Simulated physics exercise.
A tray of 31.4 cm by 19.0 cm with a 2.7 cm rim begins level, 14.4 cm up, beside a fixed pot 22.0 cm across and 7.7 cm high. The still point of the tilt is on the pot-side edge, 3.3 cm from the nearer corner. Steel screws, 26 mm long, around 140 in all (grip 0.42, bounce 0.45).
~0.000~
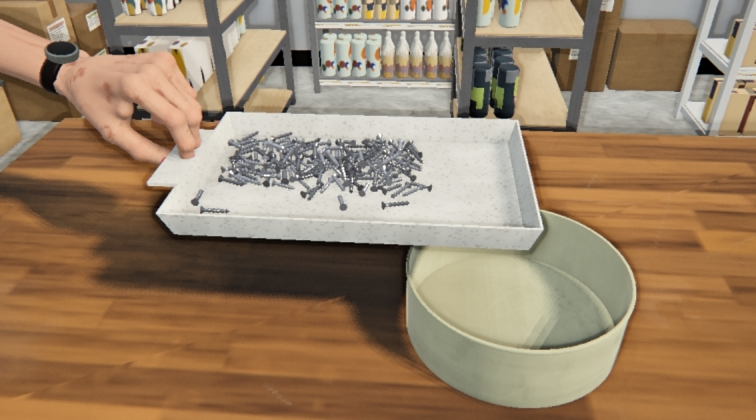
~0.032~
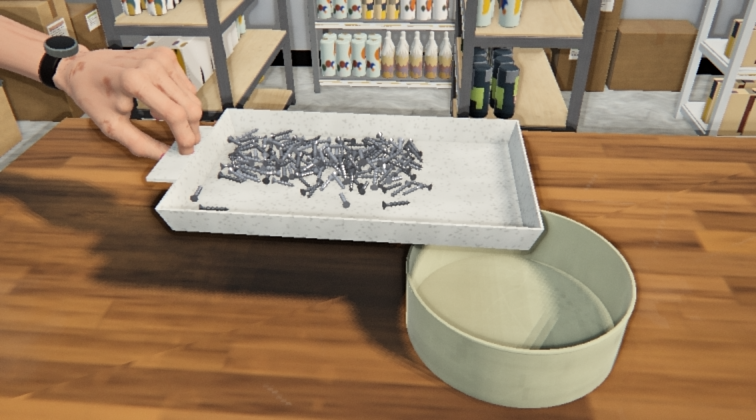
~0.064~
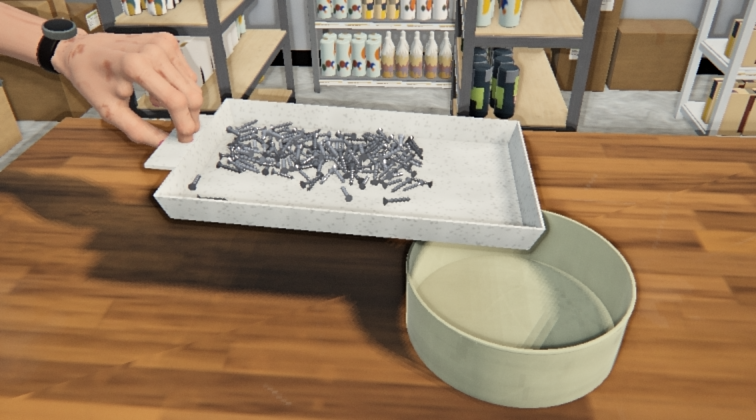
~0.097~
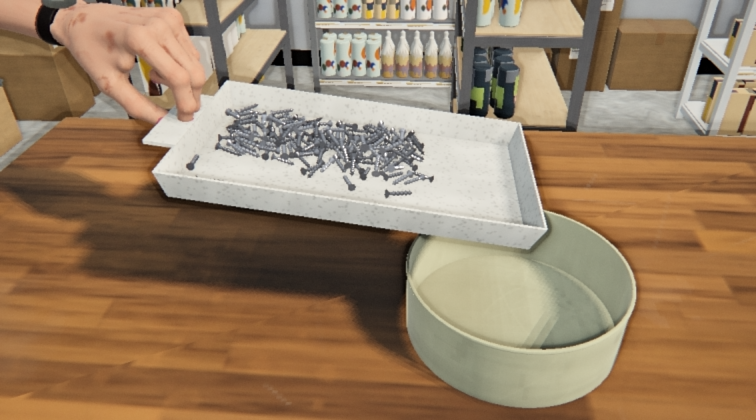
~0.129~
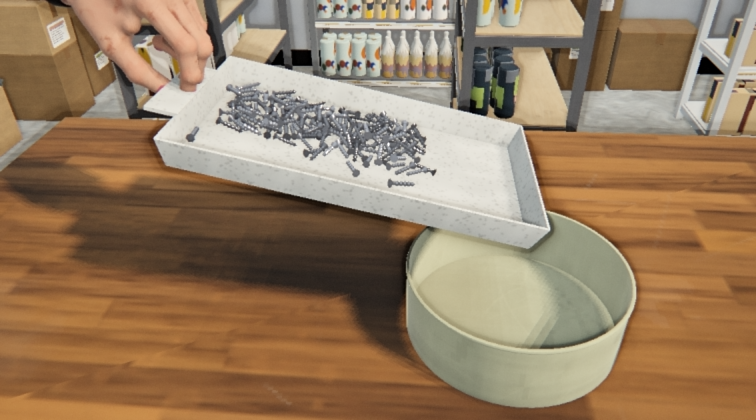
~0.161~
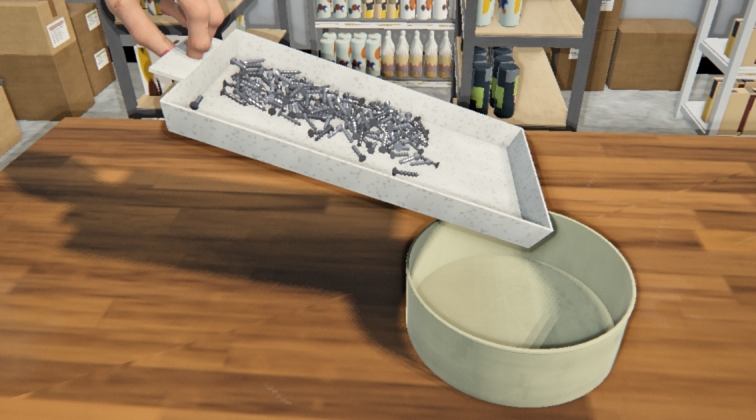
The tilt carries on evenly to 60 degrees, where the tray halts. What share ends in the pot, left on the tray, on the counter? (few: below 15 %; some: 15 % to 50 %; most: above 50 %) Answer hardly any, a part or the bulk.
Pot a part, tray a part, counter a part.
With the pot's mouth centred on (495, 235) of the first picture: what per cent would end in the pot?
Some 45 per cent.
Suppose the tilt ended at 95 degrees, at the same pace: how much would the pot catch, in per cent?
In that case some 30 per cent.
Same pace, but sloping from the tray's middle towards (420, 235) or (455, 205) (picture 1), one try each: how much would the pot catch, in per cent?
About 20 and 45 per cent.
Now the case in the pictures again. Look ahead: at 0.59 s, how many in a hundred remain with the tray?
Some 80 per cent of the load.
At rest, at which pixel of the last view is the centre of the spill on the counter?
Around (600, 245).
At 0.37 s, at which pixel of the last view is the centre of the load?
Near (426, 39).
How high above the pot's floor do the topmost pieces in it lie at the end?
Some 1.0 cm.
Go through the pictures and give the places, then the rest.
In the first frame, tray tilt 0 degrees, front corners at (168, 209) and (532, 224); middle of the pieces at (323, 159); pot at (518, 267).
In the second frame, tray tilt 1 degrees, front corners at (168, 204) and (533, 224); middle of the pieces at (322, 157).
In the third frame, tray tilt 3 degrees, front corners at (166, 192) and (534, 223), lowest corner right back; middle of the pieces at (323, 150).
In the fourth frame, tray tilt 7 degrees, front corners at (165, 169) and (536, 223), lowest corner right back; middle of the pieces at (324, 139).
In the fifth frame, tray tilt 13 degrees, front corners at (167, 136) and (540, 223), lowest corner right back; middle of the pieces at (327, 123).
In the sixth frame, tray tilt 19 degrees, front corners at (174, 100) and (543, 223), lowest corner right back; middle of the pieces at (332, 106); pot at (517, 267). The tray's pace is about 190 degrees a second.
After 0.29 s, tilt 43 degrees; the tray holds 100 %, the pot 0 %.
After 0.37 s, tilt 56 degrees; the tray holds 100 %, the pot 0 %.
After 0.59 s, tilt 60 degrees; the tray holds 80 %, the pot 0 %.
By 1.8 s all is still; pot 25 %, tray 35 %, counter 35 %.
